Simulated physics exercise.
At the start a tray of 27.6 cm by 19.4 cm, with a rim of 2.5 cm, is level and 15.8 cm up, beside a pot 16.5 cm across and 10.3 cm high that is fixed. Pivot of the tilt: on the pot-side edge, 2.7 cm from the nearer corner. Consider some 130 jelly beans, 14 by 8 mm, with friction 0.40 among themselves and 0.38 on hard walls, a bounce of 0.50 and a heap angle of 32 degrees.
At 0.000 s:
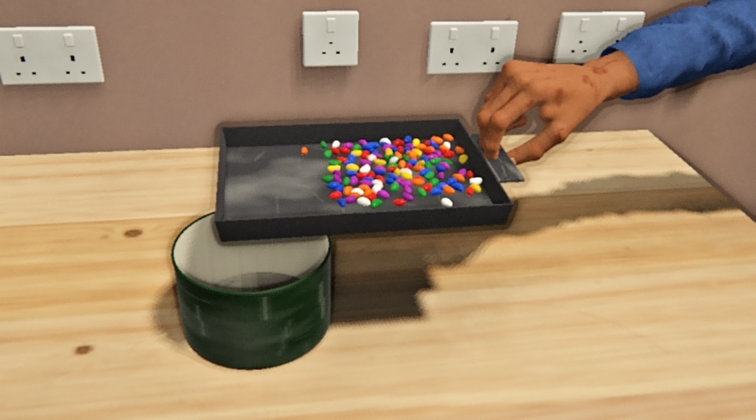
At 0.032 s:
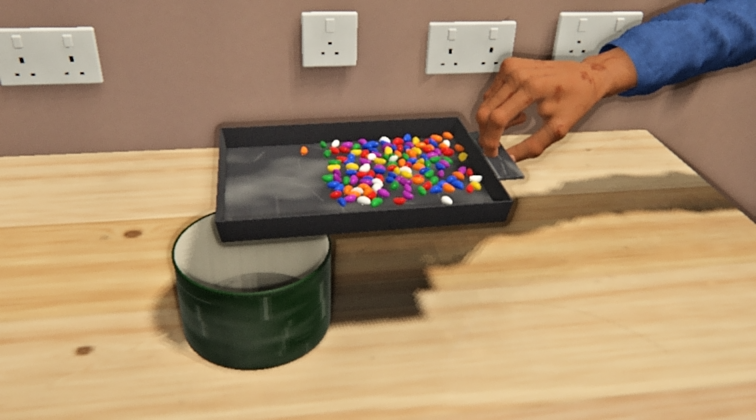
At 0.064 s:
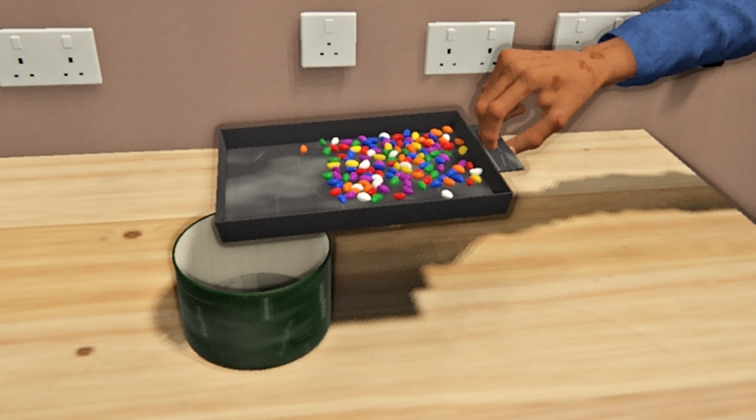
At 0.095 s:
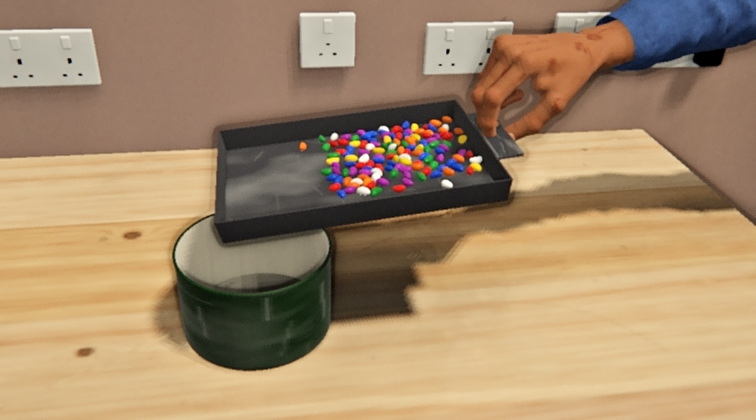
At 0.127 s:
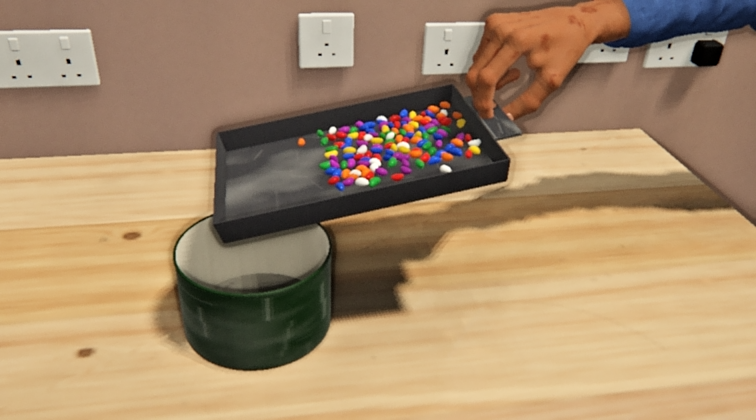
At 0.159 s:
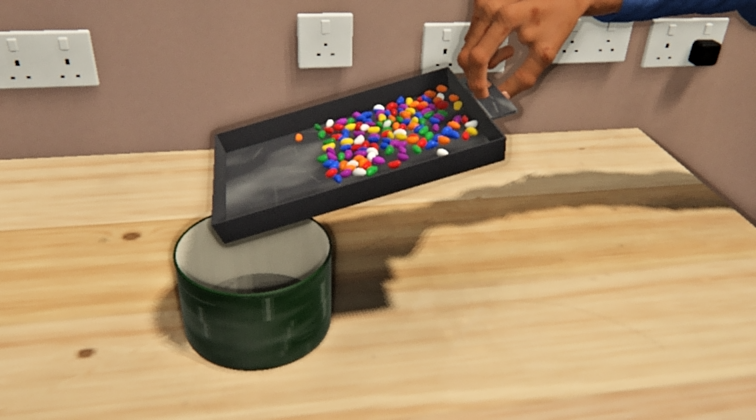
The clip opens on a black tray of colourful jelly beans lying level above a wooden surface, its left end over a dark green pot. A hand at the right end raises that side, slowly and then faster, tilting the tray down toward the pot while the beans stay clustered together.
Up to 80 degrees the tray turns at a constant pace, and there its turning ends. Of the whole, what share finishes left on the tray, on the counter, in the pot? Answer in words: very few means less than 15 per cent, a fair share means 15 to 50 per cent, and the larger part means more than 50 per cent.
Tray: A fair share. Counter: The larger part. Pot: Very few.
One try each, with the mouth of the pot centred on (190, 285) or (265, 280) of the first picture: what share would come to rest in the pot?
Try one: ~ 10 %; try two: ~ 0 %.
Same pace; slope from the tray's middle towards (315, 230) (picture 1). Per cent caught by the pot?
The share comes to about 0 in a hundred.
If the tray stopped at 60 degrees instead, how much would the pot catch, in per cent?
That would give about 5 per cent.
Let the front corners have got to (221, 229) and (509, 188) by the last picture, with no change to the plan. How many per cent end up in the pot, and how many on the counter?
Pot 0; counter 80.
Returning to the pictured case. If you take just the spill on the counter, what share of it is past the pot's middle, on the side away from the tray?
Roughly 100 percent of the spill.
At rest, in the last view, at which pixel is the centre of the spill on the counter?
Middle of the spill at rest: Roughly (76, 282).
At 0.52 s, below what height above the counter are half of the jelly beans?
The halfway mark is near 20 cm.
Then, at 0.38 s, tilt 49 degrees; the tray holds 100 %, the pot 0 %.
After 0.52 s, tilt 70 degrees; the tray holds 100 %, the pot 0 %.
After 0.80 s, tilt 80 degrees; the tray holds 30 %, the pot 0 %.
In the end, at 2.3 s, tray 30 %, counter 70 %, pot 5 %.
